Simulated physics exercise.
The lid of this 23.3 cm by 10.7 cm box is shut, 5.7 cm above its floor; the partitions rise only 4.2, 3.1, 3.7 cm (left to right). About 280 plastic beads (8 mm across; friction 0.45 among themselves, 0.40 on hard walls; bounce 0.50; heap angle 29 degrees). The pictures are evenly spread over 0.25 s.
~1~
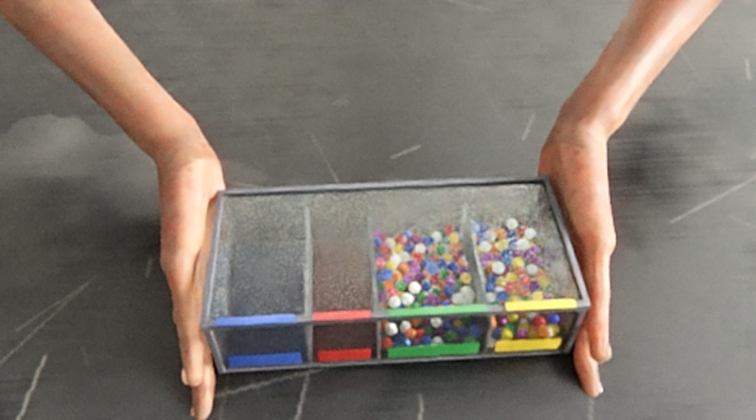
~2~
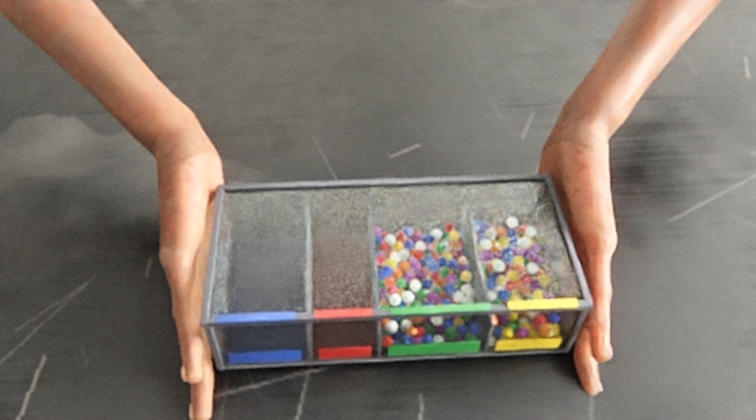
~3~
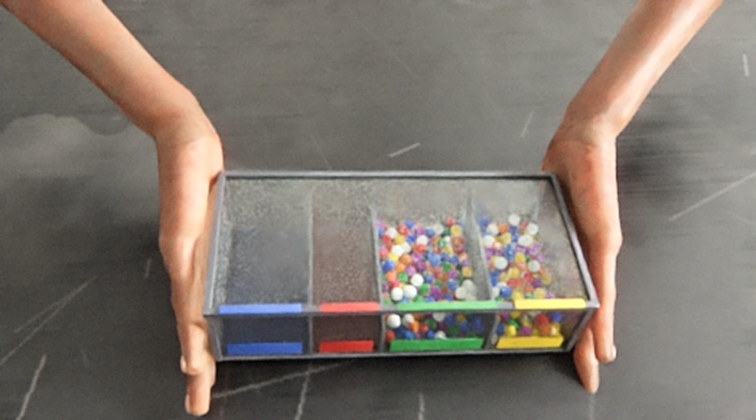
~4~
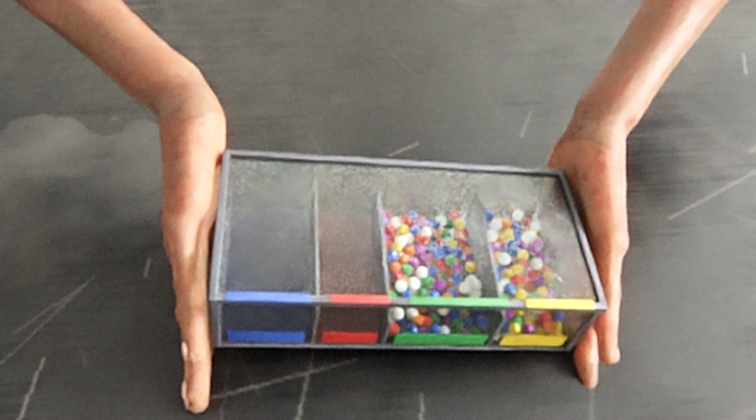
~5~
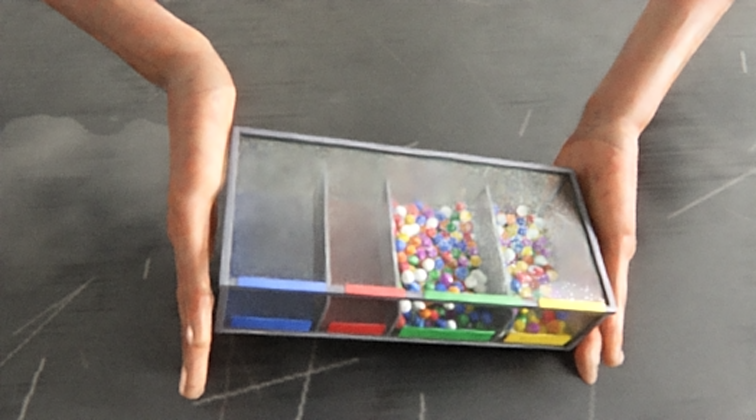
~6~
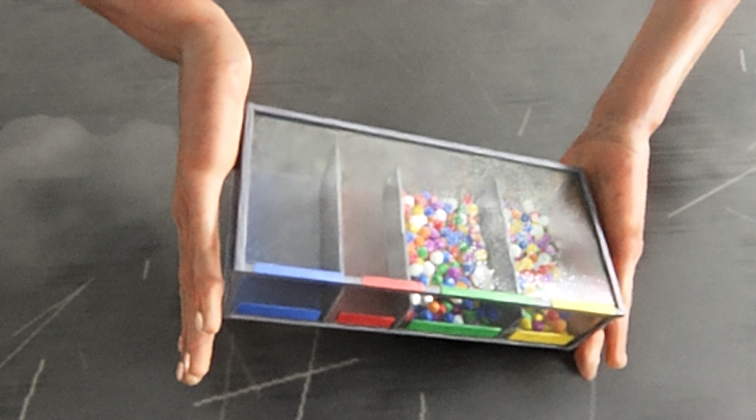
Two hands tilt a clear divided box of colorful beads, raising its left side higher.
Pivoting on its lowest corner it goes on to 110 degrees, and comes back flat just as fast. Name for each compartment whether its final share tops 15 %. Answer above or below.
Red: Below, blue: Below, green: Above, yellow: Above.
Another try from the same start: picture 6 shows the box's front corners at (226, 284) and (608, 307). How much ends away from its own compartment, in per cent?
In that case some 35 per cent.
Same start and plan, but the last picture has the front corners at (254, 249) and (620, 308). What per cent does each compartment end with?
Red 0, blue 0, green 10, yellow 90.
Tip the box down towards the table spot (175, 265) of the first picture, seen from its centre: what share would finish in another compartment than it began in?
About 90 per cent.
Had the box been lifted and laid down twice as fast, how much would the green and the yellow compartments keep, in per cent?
Then: Green 15, yellow 85.
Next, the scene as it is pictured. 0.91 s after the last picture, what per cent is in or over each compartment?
Red 0; blue 0; green 35; yellow 65.
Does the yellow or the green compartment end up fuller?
The yellow one has more.
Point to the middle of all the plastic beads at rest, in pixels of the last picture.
Near (517, 299).
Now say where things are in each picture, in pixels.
Box tilt 0 degrees, front corners at (208, 323) and (582, 303); green 55 %, yellow 45 %, in the first picture.
Box tilt 1 degrees, front corners at (208, 320) and (584, 302), in the second picture.
Box tilt 5 degrees, front corners at (211, 310) and (590, 303), lowest corner right front, in the third picture.
Box tilt 10 degrees, front corners at (217, 296) and (599, 305), lowest corner right front, in the fourth picture.
Box tilt 15 degrees, front corners at (228, 280) and (608, 307), lowest corner right front, in the fifth picture.
Box tilt 21 degrees, front corners at (243, 266) and (617, 310), lowest corner right front; green 55 %, yellow 45 %, in the sixth picture.
Then, 0.91 s after the last picture, tilt 110 degrees; green 35 %, yellow 65 %.
Then, 1.51 s after the last picture, tilt 48 degrees; green 20 %, yellow 80 %.
Then, 2.17 s after the last picture, tilt 0 degrees; green 20 %, yellow 80 %.
In the end, red 0 %, blue 0 %, green 20 %, yellow 80 %.
